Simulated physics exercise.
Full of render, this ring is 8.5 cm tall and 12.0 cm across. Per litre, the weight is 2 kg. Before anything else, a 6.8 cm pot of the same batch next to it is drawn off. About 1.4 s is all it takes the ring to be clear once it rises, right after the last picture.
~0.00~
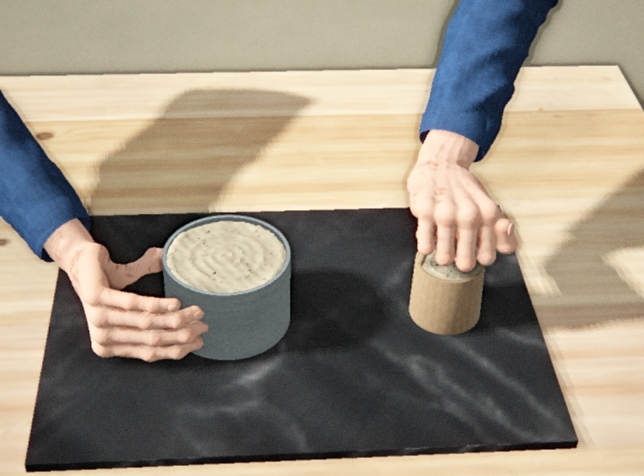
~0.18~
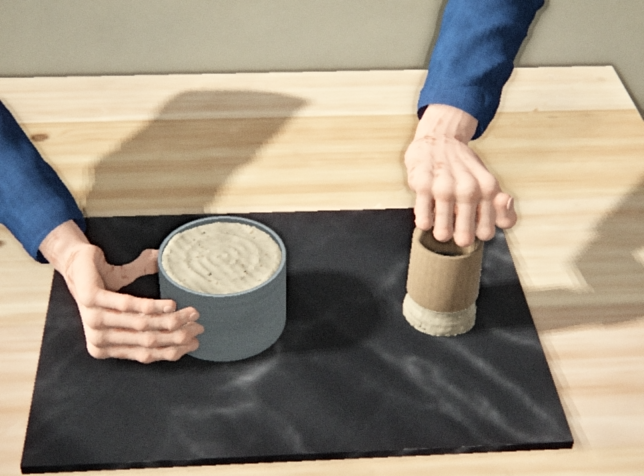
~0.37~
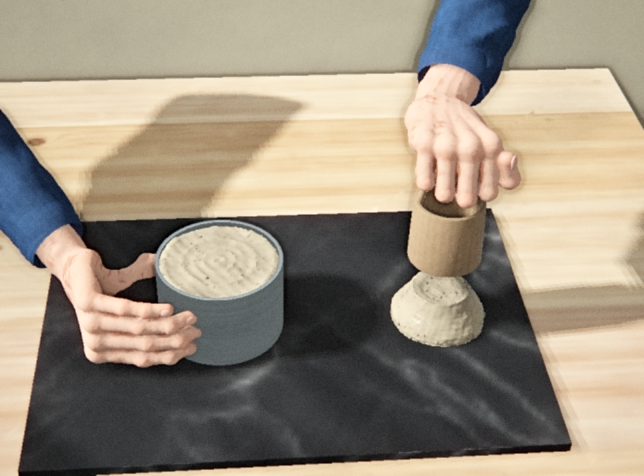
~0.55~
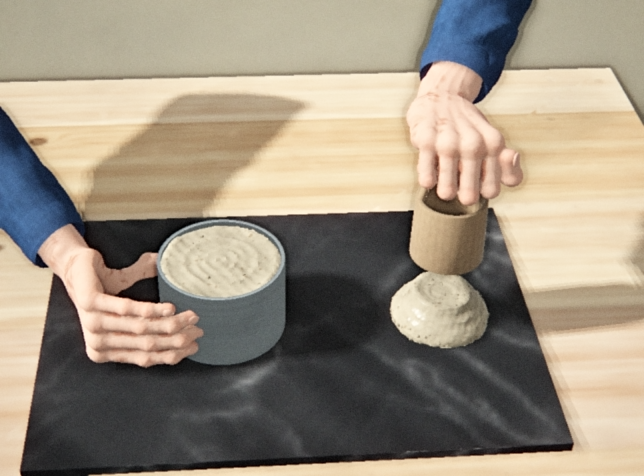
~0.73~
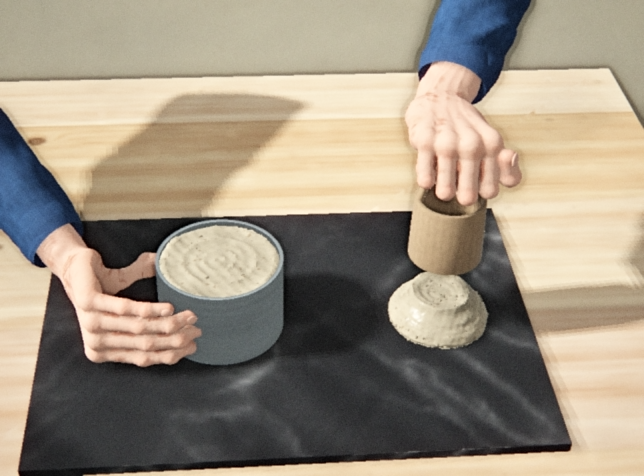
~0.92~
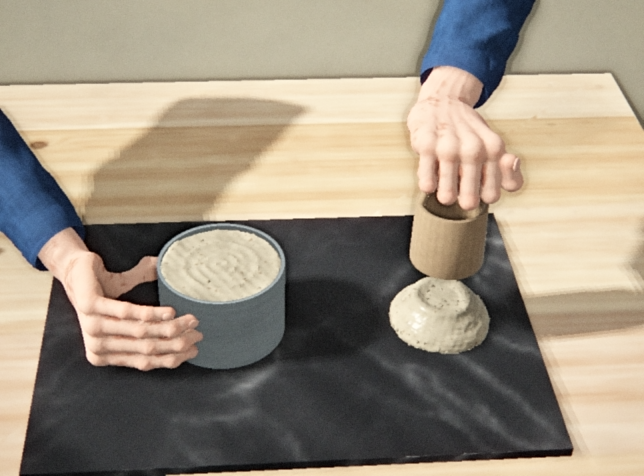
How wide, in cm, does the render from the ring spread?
About 20.6 cm.
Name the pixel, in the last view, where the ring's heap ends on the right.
(322, 332), roughly.
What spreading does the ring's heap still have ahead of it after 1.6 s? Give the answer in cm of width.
Result: Close to 2.0 cm.
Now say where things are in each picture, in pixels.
Middle of the pot's mouth at (450, 263), still down; middle of the ring's top at (227, 255), not yet moved, in the first picture.
Middle of the pot's mouth at (449, 239), raised 3.2 cm; middle of the ring's top at (222, 257), not yet moved, in the second picture.
Middle of the pot's mouth at (450, 201), raised 8.2 cm; the pot's heap 4.1 cm high and 10 cm wide, top at (440, 289); middle of the ring's top at (219, 260), not yet moved, in the third picture.
Middle of the pot's mouth at (452, 199), raised 8.5 cm; the pot's heap 3.8 cm high and 11 cm wide, top at (442, 291); middle of the ring's top at (221, 260), not yet moved, in the fourth picture.
Middle of the pot's mouth at (451, 199), raised 8.5 cm; the pot's heap 3.7 cm high and 11 cm wide, top at (440, 292); middle of the ring's top at (220, 260), not yet moved, in the fifth picture.
Middle of the pot's mouth at (453, 203), raised 8.5 cm; the pot's heap 3.6 cm high and 11 cm wide, top at (442, 297); middle of the ring's top at (221, 264), not yet moved, in the sixth picture.
After 1.3 s, the ring is up 2.3 cm; the render has come down 0.4 cm to 8.1 cm and is 14 cm wide.
After 1.6 s, the ring is up 5.2 cm; the render has come down 2.9 cm to 5.6 cm and is 19 cm wide.
After 2.0 s, the ring is up 9.0 cm; the render has come down 3.9 cm to 4.6 cm and is 20 cm wide.
After 2.4 s, the ring is clear; the render has come down 4.0 cm to 4.5 cm and is 20 cm wide.
After 2.9 s, at rest, the ring is clear; the render has come down 4.1 cm to 4.4 cm and is 21 cm wide.
